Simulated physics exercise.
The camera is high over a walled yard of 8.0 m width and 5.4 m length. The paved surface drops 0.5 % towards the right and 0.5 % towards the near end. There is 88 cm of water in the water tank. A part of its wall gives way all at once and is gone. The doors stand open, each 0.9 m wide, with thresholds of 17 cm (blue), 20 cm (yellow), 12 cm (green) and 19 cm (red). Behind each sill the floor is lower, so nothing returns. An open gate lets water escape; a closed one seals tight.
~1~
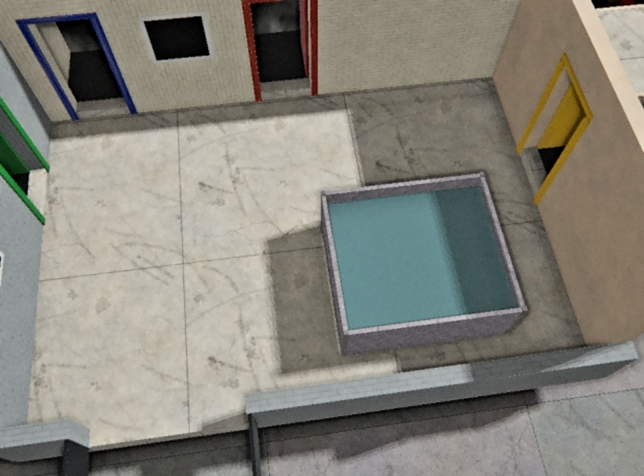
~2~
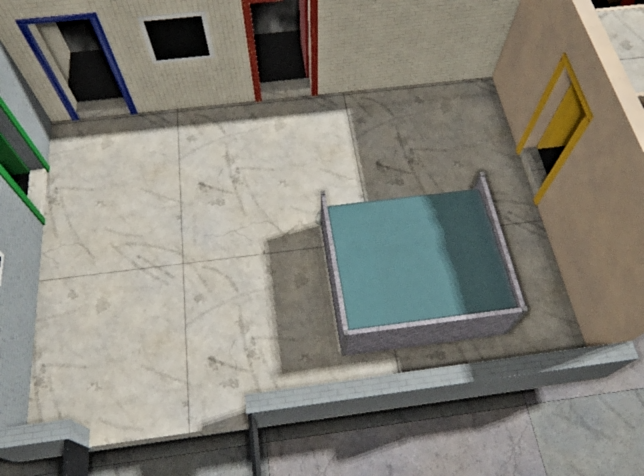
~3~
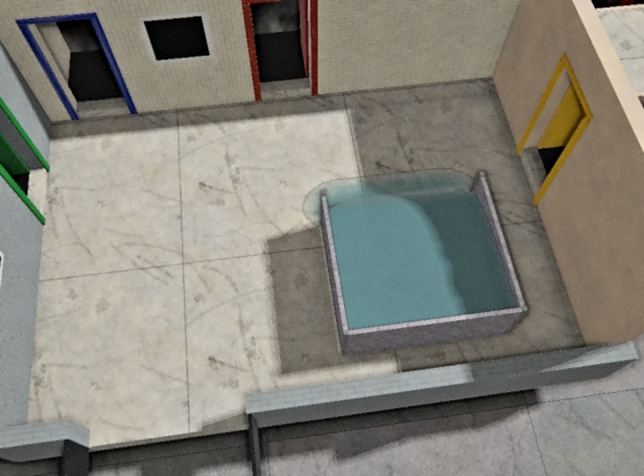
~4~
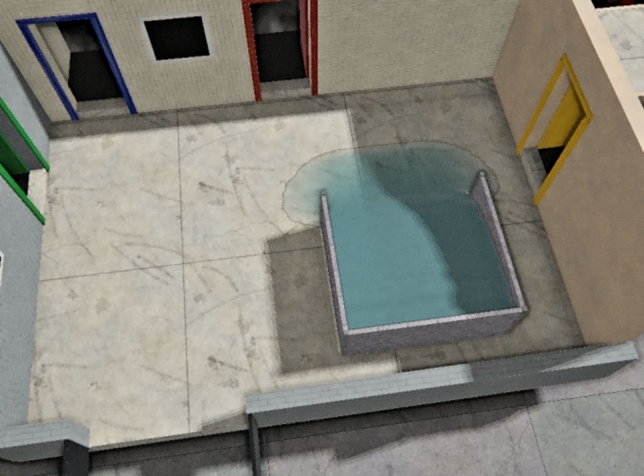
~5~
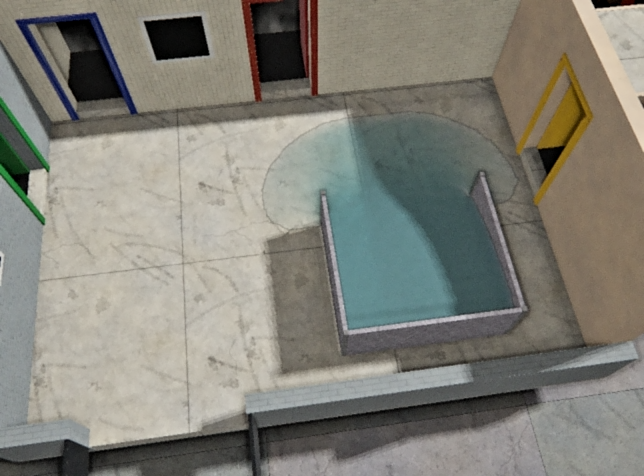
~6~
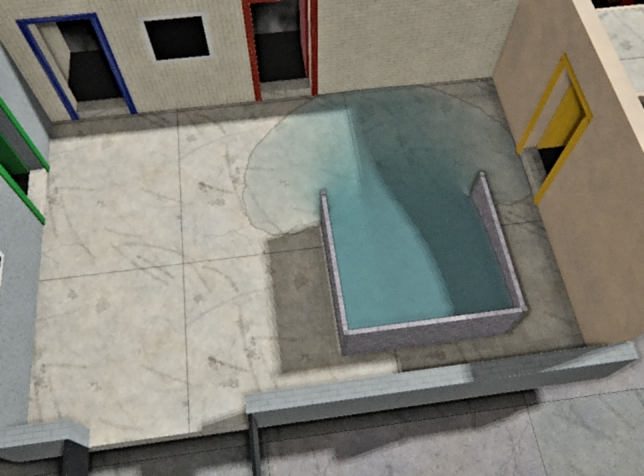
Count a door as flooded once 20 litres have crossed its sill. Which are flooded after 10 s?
Within that time: At the blue door it keeps below the limit; at the yellow door it stays under the limit; at the green door it exceeds the limit; at the red door it passes the limit.
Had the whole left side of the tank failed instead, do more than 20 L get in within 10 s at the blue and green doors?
Against that limit: Blue past it, green above.
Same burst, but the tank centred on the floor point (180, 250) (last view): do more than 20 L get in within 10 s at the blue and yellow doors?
Against that limit: Blue past it, yellow not over.
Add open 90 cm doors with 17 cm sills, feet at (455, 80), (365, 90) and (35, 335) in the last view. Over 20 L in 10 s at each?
In that order: Past it, past it, below.
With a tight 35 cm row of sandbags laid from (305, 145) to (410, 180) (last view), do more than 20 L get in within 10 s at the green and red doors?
Against that limit: Green past it, red below.
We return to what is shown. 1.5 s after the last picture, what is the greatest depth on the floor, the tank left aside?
Roughly 58 cm.
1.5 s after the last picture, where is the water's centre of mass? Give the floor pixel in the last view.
Near (384, 171).
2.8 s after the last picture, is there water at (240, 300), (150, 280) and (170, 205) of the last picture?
In turn: Not reached, not reached, wet.
Then, 0.7 s after the last picture water covers 35 % of the floor and is deepest (55 cm) near (368, 104); blue door not reached, yellow door 6 cm at the sill, 0 L in, green door not reached, red door 36 cm at the sill, 21 L in.
Then, 1.5 s after the last picture water covers 35 % of the floor and is deepest (58 cm) near (491, 84); blue door 6 cm at the sill, 0 L in, yellow door 4 cm at the sill, 0 L in, green door not reached, red door 35 cm at the sill, 87 L in.
Then, 2.8 s after the last picture water covers 60 % of the floor and is deepest (31 cm) near (494, 91); blue door 8 cm at the sill, 0 L in, yellow door 18 cm at the sill, 2 L in, green door 23 cm at the sill, 9 L in, red door 22 cm at the sill, 133 L in.
Then, 5.3 s after the last picture water covers 90 % of the floor and is deepest (28 cm) near (587, 359); blue door 13 cm at the sill, 3 L in, yellow door 13 cm at the sill, 2 L in, green door 16 cm at the sill, 68 L in, red door 9 cm at the sill, 136 L in.
Then, 9.3 s after the last picture water covers 95 % of the floor and is deepest (13 cm) near (575, 361); blue door 6 cm at the sill, 3 L in, yellow door 9 cm at the sill, 2 L in, green door 6 cm at the sill, 75 L in, red door 4 cm at the sill, 136 L in.
